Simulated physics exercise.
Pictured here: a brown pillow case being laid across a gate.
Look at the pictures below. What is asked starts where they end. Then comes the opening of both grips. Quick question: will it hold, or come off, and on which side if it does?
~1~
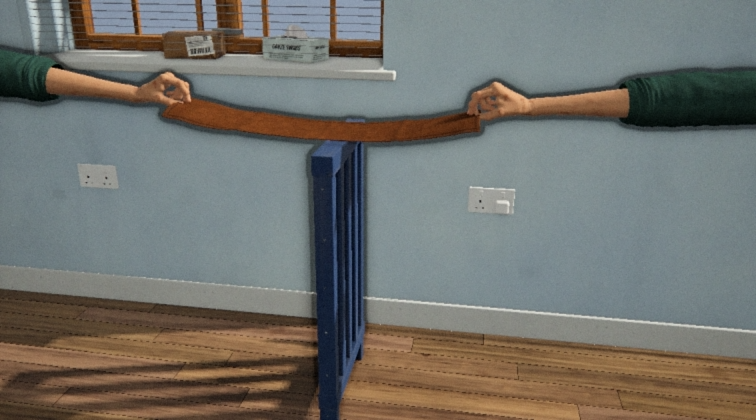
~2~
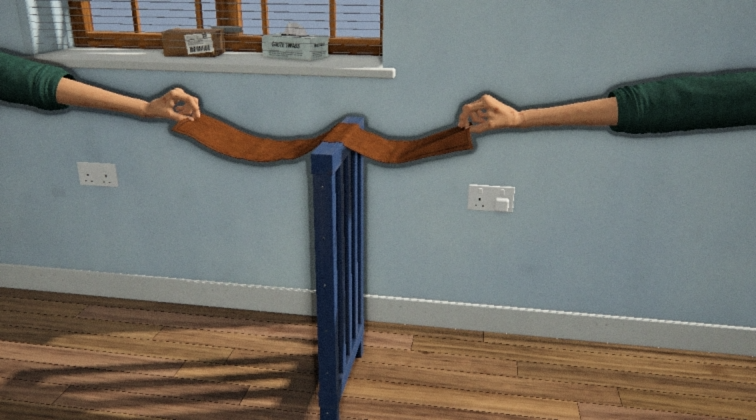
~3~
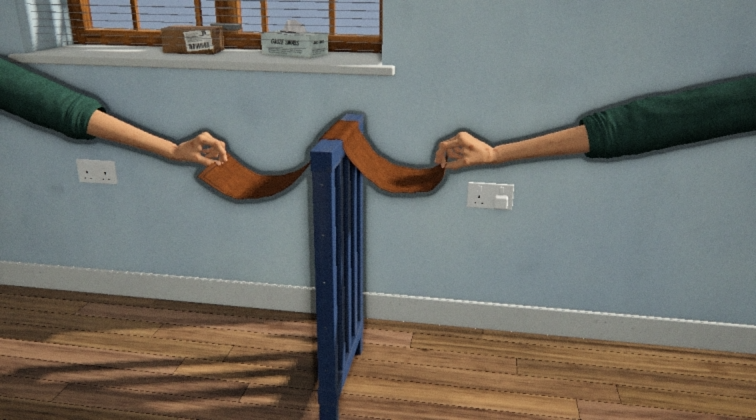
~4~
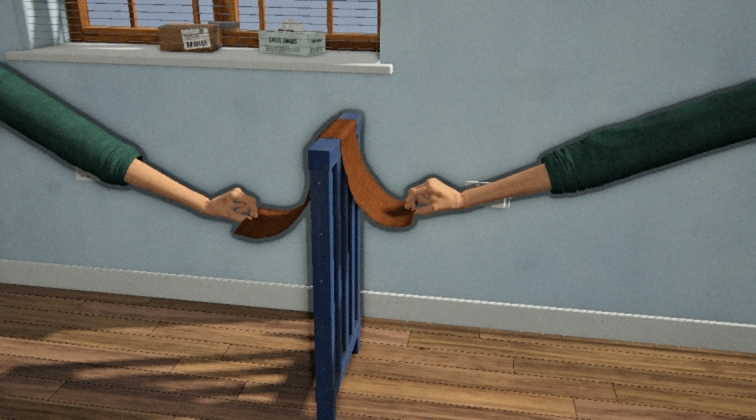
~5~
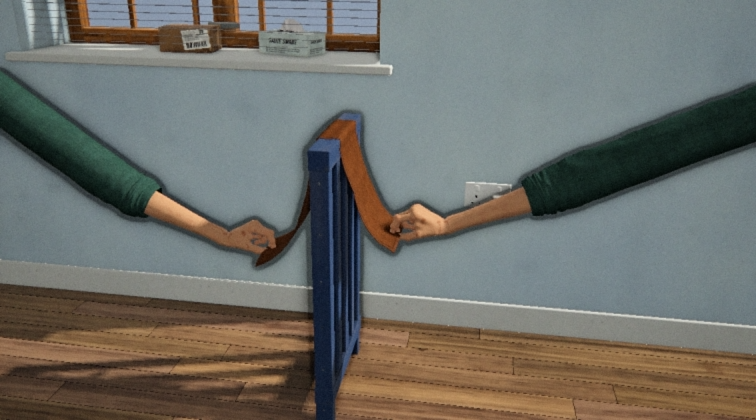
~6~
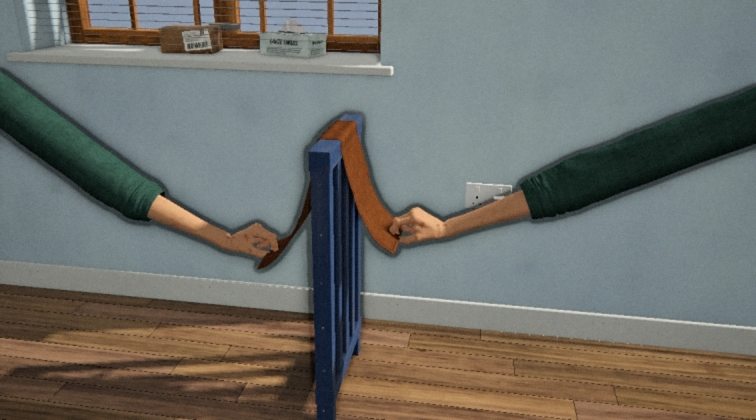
I expect it will stay put.
Then, 0.24 s on from there, pillow case hanging on both sides, left end near (306, 273), right end near (364, 250).
Then, 0.46 s on from there, pillow case hanging on both sides, left end near (330, 277), right end near (349, 250).
In the end, pillow case hanging on both sides, left end near (330, 277), right end near (349, 250). The brown pillow case hangs there.
